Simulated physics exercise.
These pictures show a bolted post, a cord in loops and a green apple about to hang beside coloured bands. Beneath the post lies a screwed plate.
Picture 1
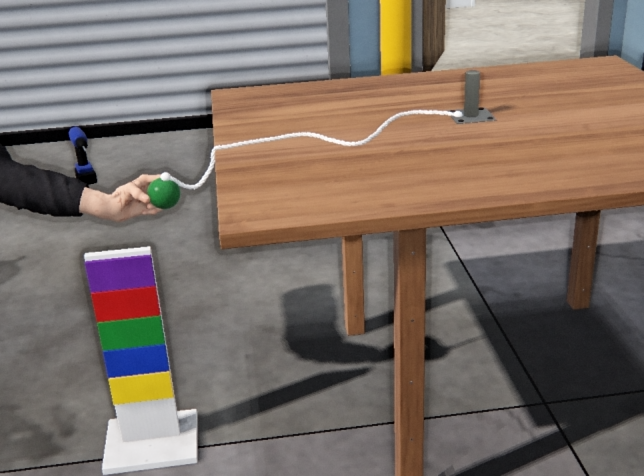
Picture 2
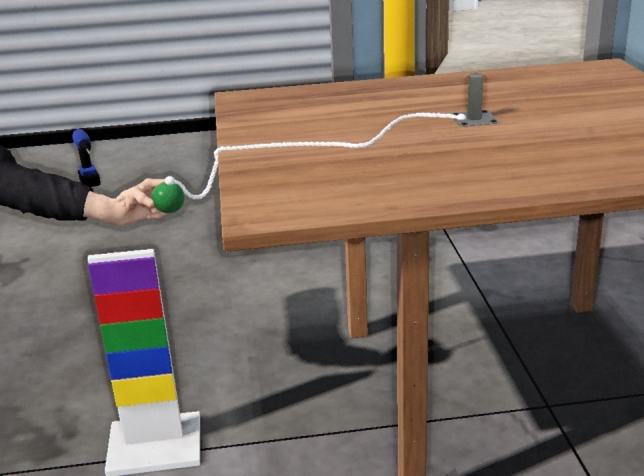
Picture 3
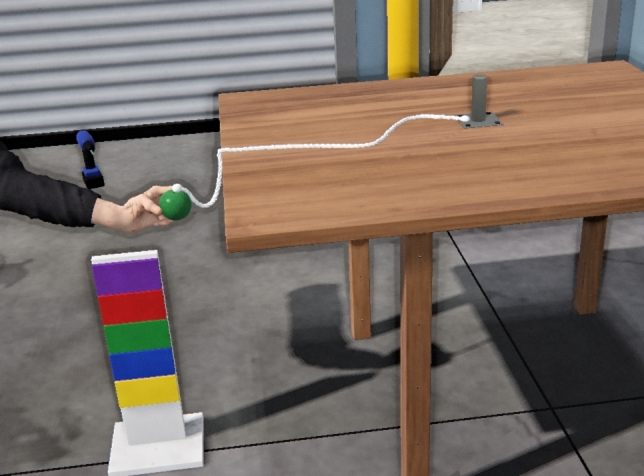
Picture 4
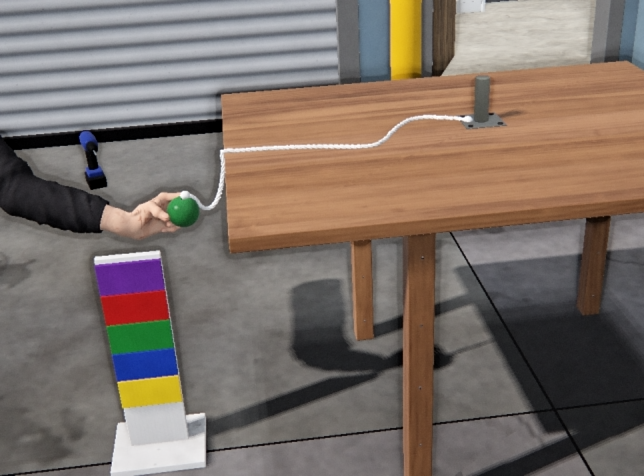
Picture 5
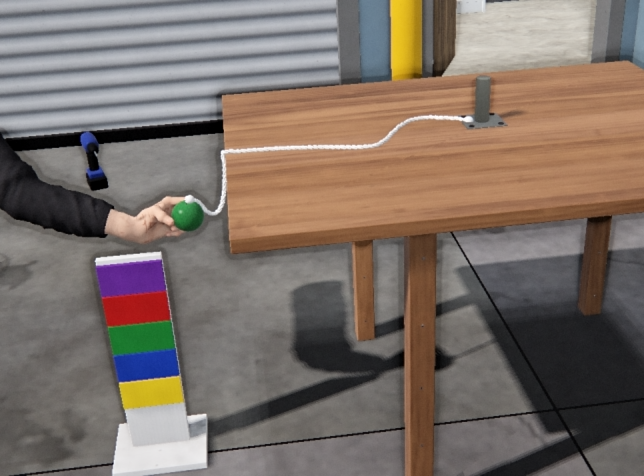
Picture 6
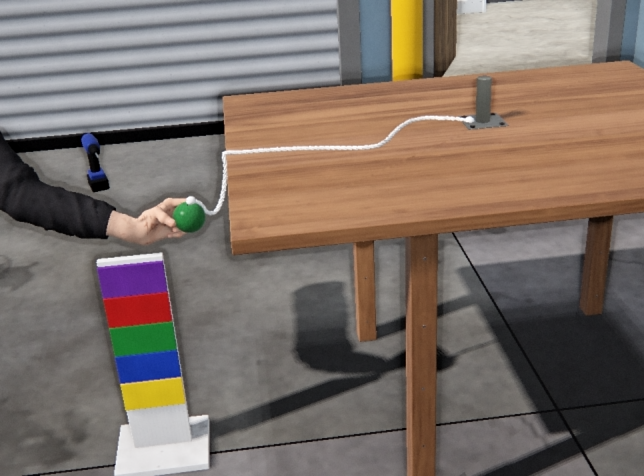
The clip opens on a hand holding a green ball tied to a white cord, which runs across a wooden table to a small metal post, beside a stand of coloured bands. The hand eases the ball slightly down and right, and the cord slackens near the table edge. By the end, they are nearly still.
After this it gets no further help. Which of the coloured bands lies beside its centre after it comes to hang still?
The red band lies beside it.
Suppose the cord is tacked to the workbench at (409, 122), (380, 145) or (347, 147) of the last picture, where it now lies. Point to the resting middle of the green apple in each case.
Per try (px, approx.): (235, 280); (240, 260); (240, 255).
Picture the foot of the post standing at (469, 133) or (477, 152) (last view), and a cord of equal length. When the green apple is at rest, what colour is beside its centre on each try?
Answer, in order: Green, green.
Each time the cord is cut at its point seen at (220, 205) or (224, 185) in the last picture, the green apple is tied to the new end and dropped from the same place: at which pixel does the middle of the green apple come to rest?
I'd say somewhere near (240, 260) the first time and near (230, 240) the second time.
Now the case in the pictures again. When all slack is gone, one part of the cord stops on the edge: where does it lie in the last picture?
(263, 151).
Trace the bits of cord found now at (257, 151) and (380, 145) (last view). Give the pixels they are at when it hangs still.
End: (226, 167) and then (337, 139).
Soon after, apple near (211, 293); level with red.
Then, apple near (270, 281); level with red.
Further on, apple near (228, 295); level with red.
At rest, apple near (236, 294); level with red. The red one.
